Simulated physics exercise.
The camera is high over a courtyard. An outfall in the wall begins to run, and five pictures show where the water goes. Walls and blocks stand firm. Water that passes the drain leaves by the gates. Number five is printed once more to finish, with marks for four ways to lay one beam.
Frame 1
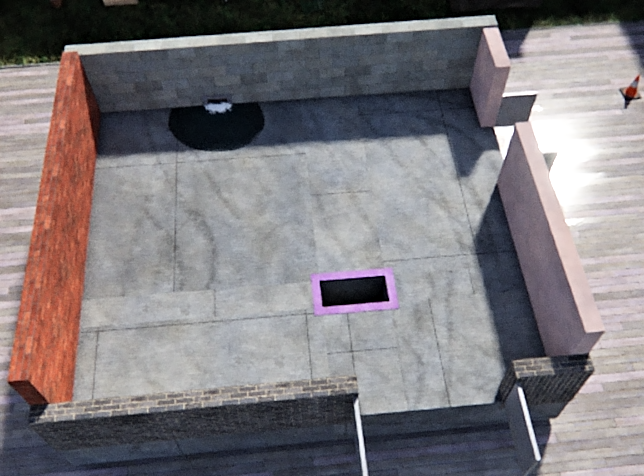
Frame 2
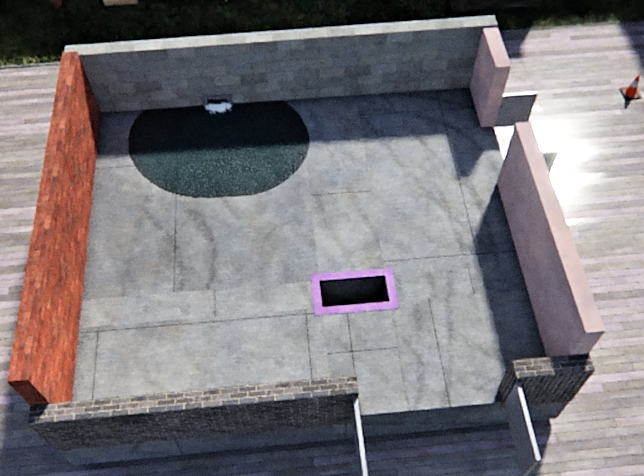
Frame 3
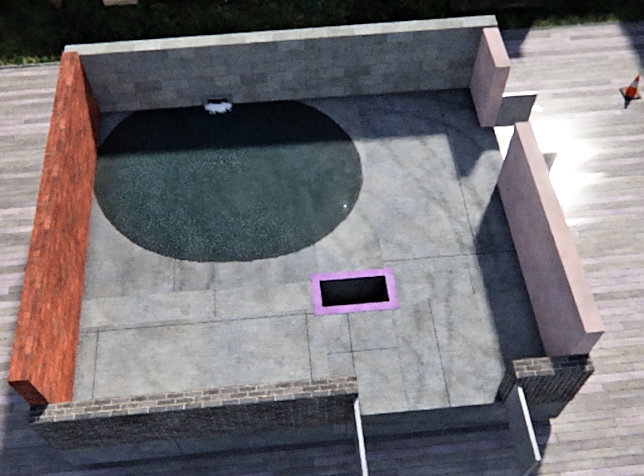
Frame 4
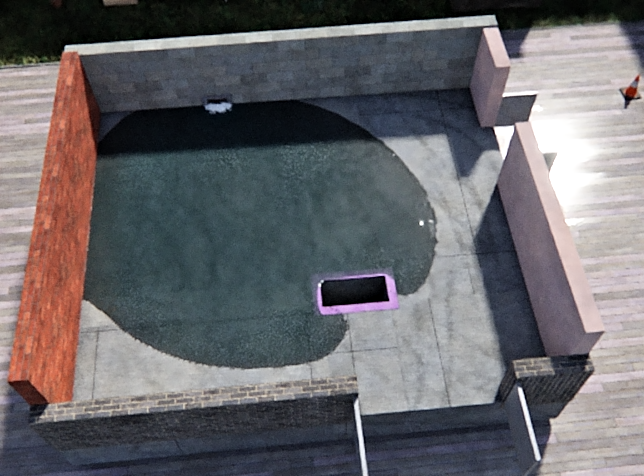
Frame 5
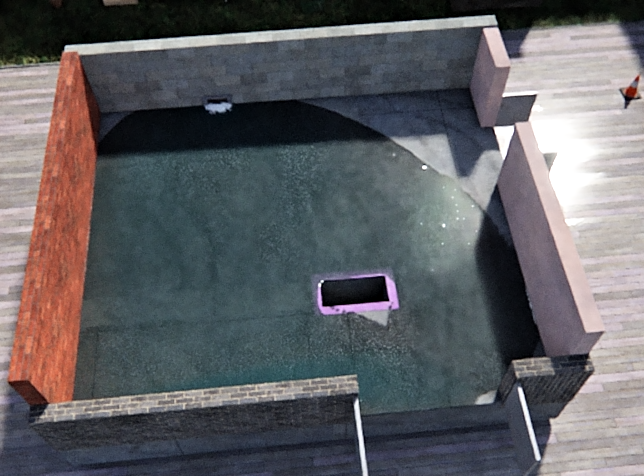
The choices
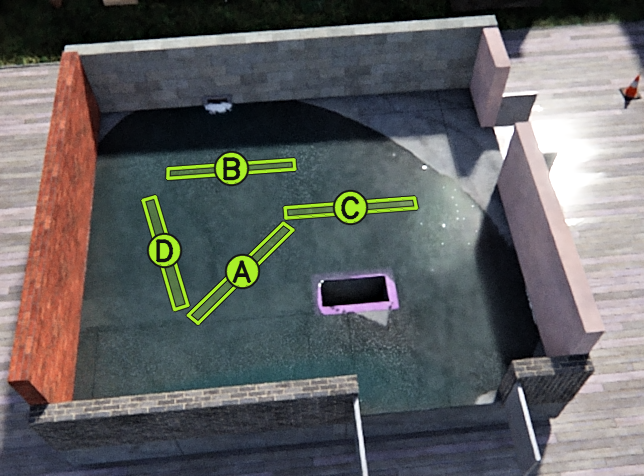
The clip opens on a high view of a walled courtyard, with a small dark pool beneath an outfall in the back wall. The water spreads outward across the paving, reaches the red wall on the left, then surrounds the purple-rimmed drain and covers most of the ground, leaving dry paving mainly at the upper right.
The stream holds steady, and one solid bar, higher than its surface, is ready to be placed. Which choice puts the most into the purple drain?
Take D.
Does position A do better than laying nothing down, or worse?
Position A is worse.
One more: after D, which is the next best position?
That would be A.
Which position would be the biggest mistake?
Position B.
In lime, A from (193, 319) to (288, 226); B from (168, 173) to (294, 164); C from (285, 212) to (415, 202); D from (149, 198) to (181, 307).
Choosing A, about 18 % of the stream goes into the purple drain, about 82 % out by the gates.
Choosing B, about 4 % of the stream goes into the purple drain, about 96 % out by the gates.
Choosing C, about 10 % of the stream goes into the purple drain, about 90 % out by the gates.
Choosing D, about 25 % of the stream goes into the purple drain, about 75 % out by the gates.
